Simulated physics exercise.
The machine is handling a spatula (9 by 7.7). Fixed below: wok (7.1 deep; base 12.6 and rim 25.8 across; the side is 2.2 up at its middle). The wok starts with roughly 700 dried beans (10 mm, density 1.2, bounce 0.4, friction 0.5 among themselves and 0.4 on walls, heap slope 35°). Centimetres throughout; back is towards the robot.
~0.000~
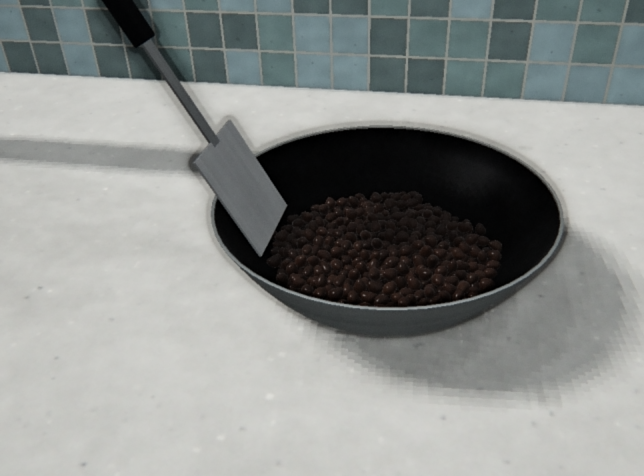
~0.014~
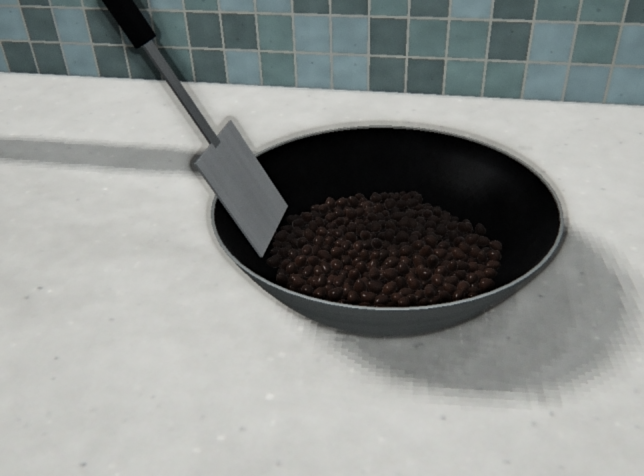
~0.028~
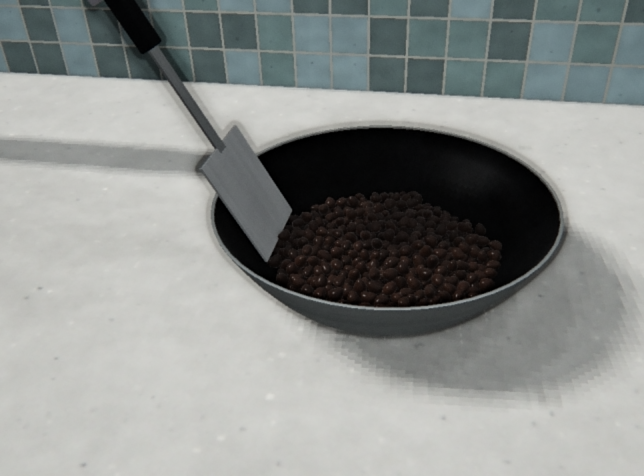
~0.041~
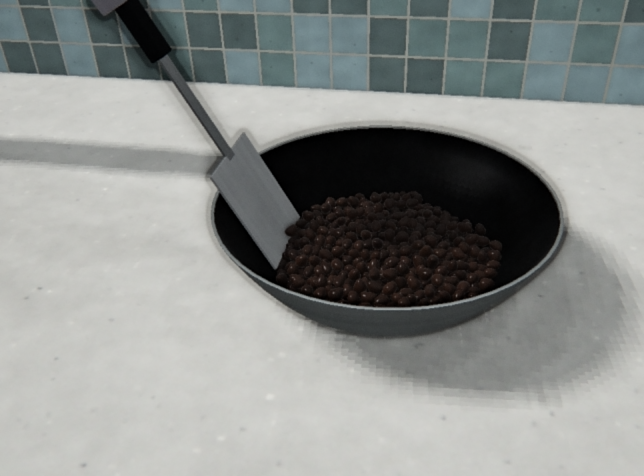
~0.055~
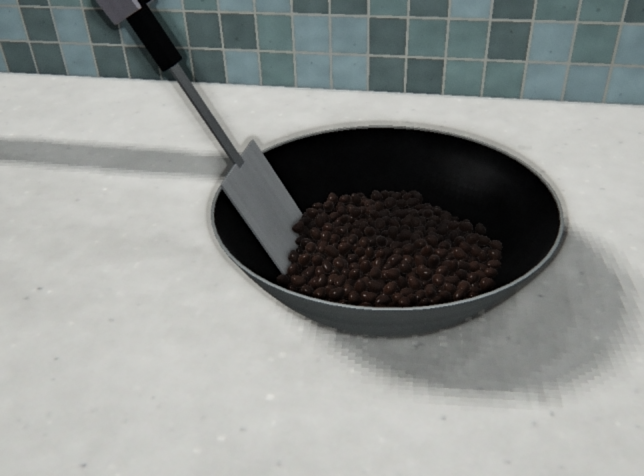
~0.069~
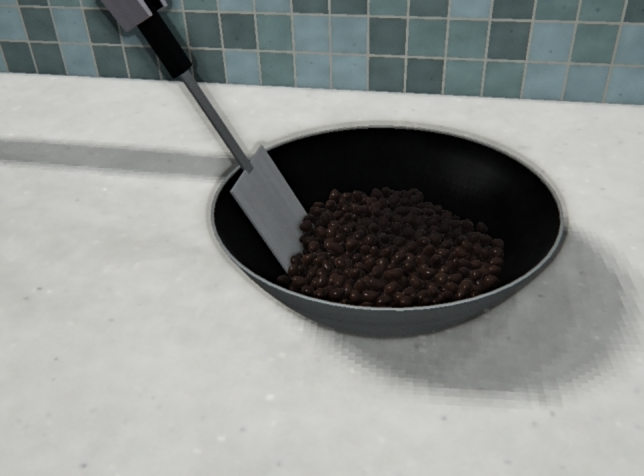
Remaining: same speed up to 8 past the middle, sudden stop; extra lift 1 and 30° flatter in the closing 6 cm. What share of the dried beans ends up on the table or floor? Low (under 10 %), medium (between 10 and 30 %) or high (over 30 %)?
Share on the table or floor: Low (under 10 %).
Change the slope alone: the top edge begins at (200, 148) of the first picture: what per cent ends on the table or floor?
Some 5 per cent.
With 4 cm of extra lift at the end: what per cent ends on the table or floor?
Some 5 per cent.
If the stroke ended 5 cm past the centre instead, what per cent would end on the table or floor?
It would be near 0 per cent.
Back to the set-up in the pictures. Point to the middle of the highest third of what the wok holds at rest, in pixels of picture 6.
At about (500, 225).
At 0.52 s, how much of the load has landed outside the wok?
Roughly 5 per cent.
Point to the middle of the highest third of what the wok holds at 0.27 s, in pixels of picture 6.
Near (489, 233).
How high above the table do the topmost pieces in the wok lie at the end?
Roughly 8.5 cm.
After 0.17 s, sloping 61°, highest piece 6 above the table; 704 in the wok.
After 0.27 s, sloping 50°, highest piece 8 above the table; 704 in the wok.
After 0.52 s, sloping 31°, highest piece 8 above the table; 672 in the wok, 28 on the table or floor, 4 on the blade or in flight.
After 1.57 s, sloping 31°, highest piece 8 above the table; 671 in the wok, 33 on the table or floor.
At rest, 671 in the wok, 33 on the table or floor. That is 5 % on the table or floor.
